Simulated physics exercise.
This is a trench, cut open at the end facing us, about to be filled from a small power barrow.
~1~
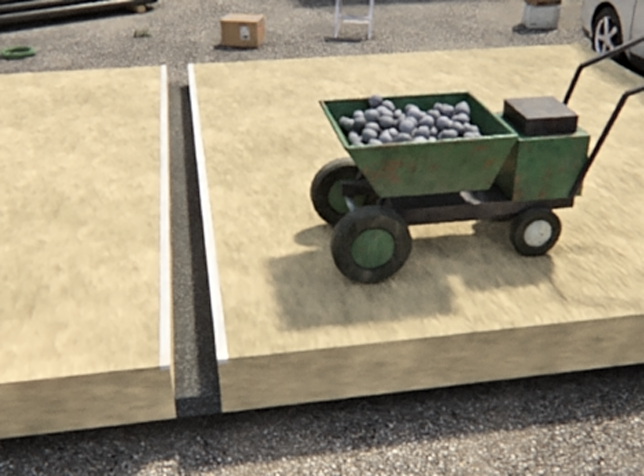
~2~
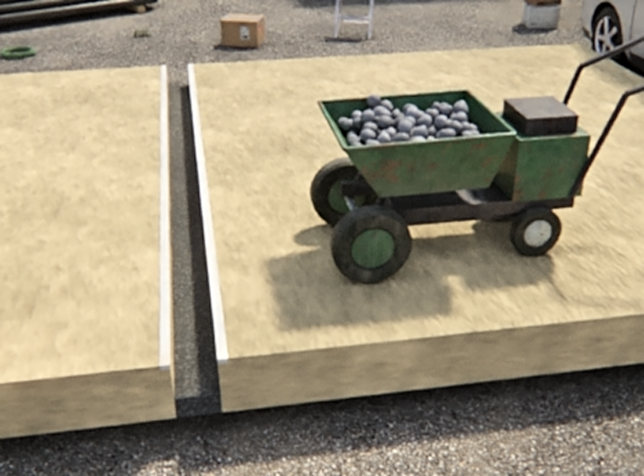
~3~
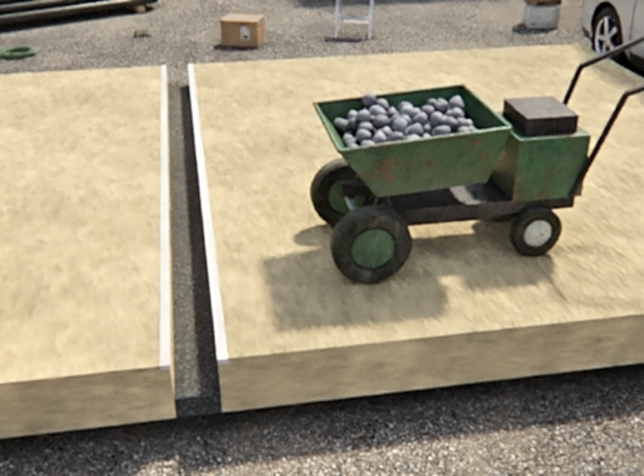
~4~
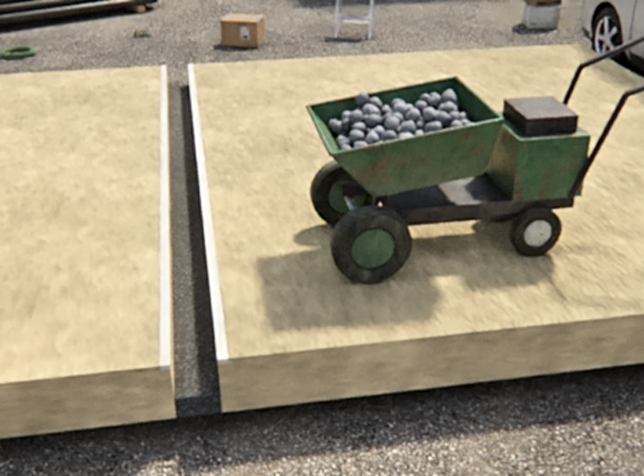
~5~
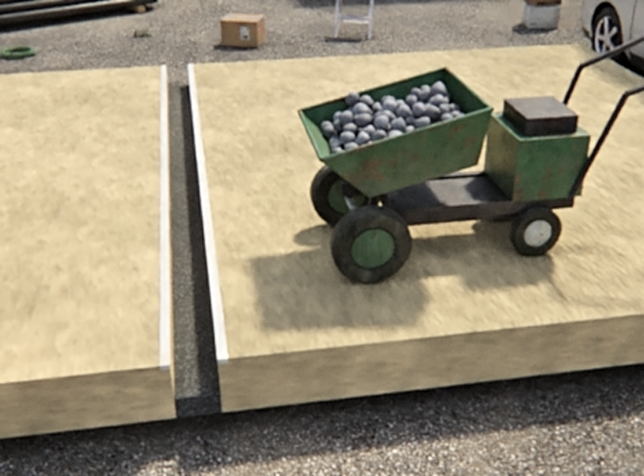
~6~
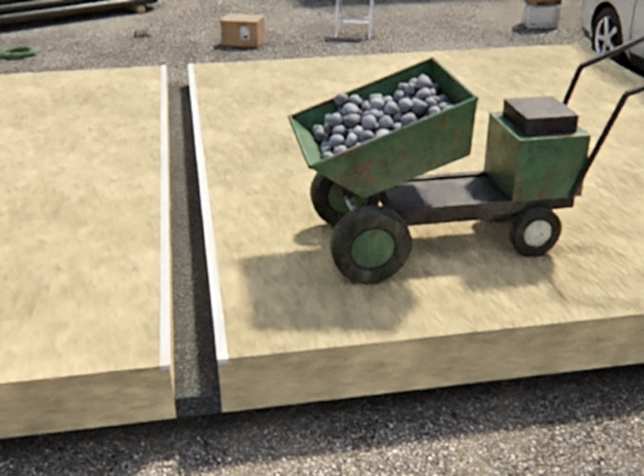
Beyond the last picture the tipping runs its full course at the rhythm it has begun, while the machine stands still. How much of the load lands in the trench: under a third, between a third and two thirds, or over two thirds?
One third to two thirds.
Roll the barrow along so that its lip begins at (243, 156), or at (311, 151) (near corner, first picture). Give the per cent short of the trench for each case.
The first stop gives 0 per cent; the second gives 20 per cent.
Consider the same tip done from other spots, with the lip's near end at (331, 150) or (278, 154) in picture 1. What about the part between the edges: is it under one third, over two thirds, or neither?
First: One to two thirds. Second: The middle third.
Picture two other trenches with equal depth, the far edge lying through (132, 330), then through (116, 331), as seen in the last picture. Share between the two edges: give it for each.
Roughly 60 % first, 60 % second.
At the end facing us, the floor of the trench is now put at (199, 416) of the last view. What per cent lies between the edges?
The share would be around 50 per cent.
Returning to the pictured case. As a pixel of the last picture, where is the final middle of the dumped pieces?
Centre at rest: Close to (201, 258).
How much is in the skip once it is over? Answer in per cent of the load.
Estimate: 5 %, roughly.
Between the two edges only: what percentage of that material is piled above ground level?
Around 20 in a hundred.
Just after the last frame, skip tipped steeply; every one in the skip.
A moment on, skip tipped steeply; the larger part in the skip; about a tenth short of the trench; just a few in or heaped over the trench; just a few falling.
Further on, skip tipped right over; roughly a quarter in the skip; roughly a third short of the trench; roughly a third in or heaped over the trench; just a few beyond it.
When it is over, skip tipped right over; just a few in the skip; roughly half short of the trench; roughly half in or heaped over the trench; just a few beyond it.
